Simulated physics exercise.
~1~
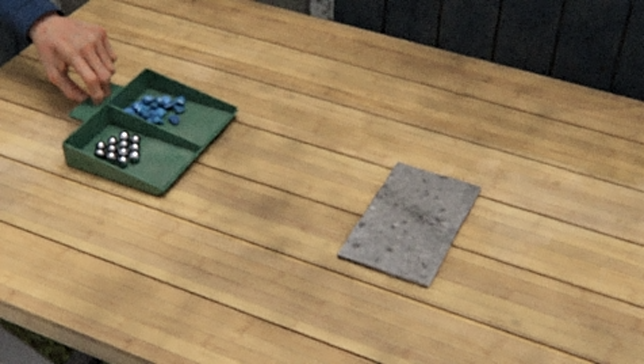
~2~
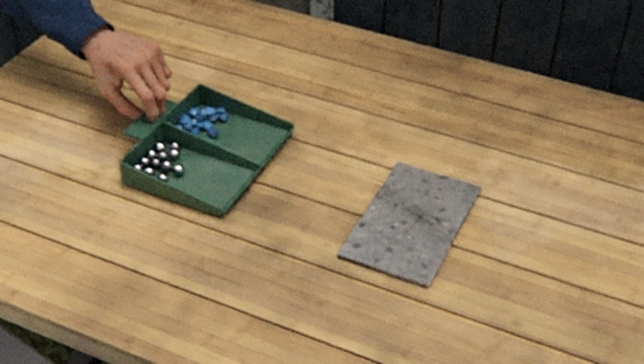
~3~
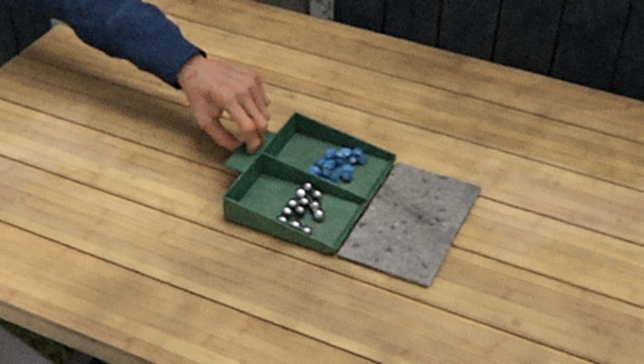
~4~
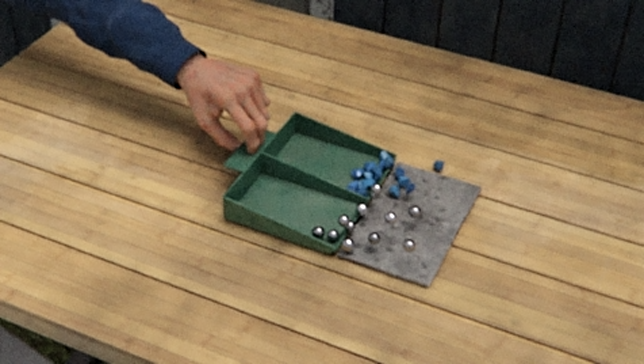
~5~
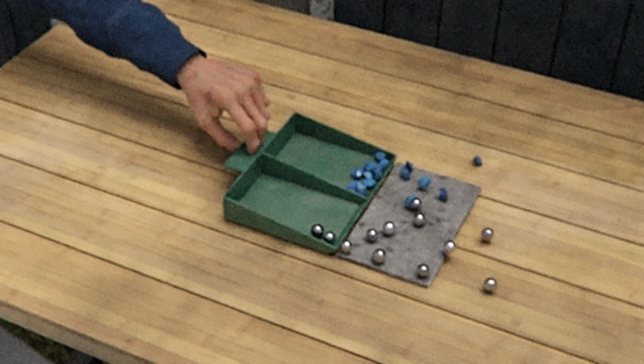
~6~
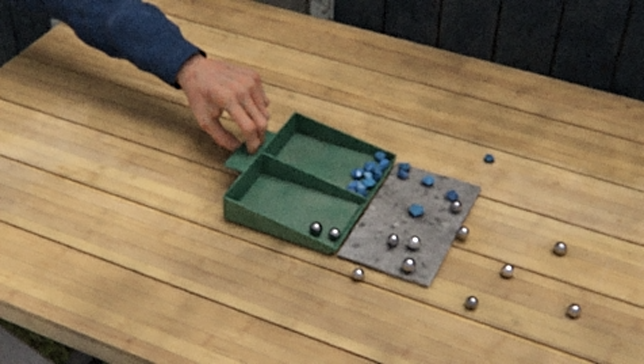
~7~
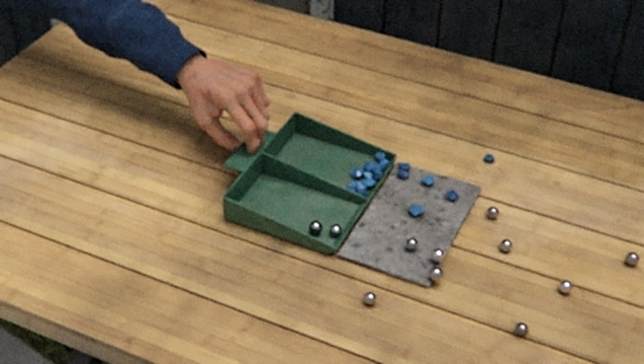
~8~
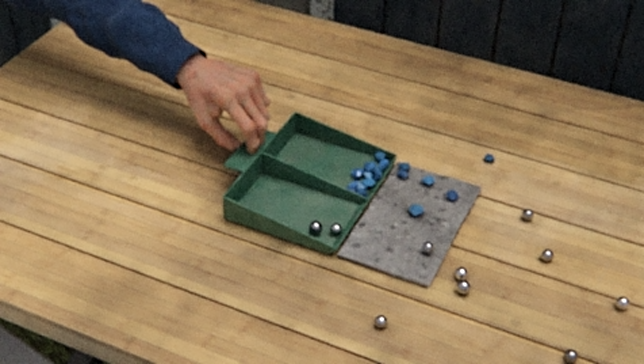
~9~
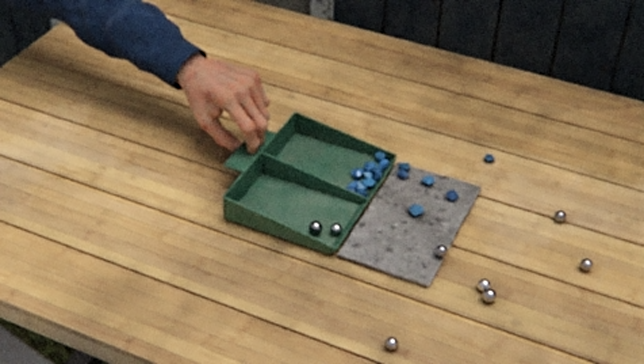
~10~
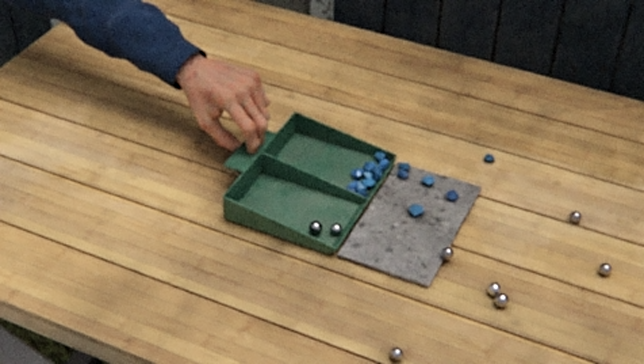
A green two-compartment tray, pushed by a hand in a blue sleeve, slides rightward across a slatted wooden table seen from above at an angle. Shiny metal balls sit in its front compartment and small blue pieces in the back, while a flat grey slab lies ahead. The tray stops against the slab, and both lots spill over its low edge. The balls roll widely across the slab and table, some leaving view, while the blue pieces soon settle. Finally, two balls and a cluster of blue pieces remain in the tray, with the hand still at its handle.
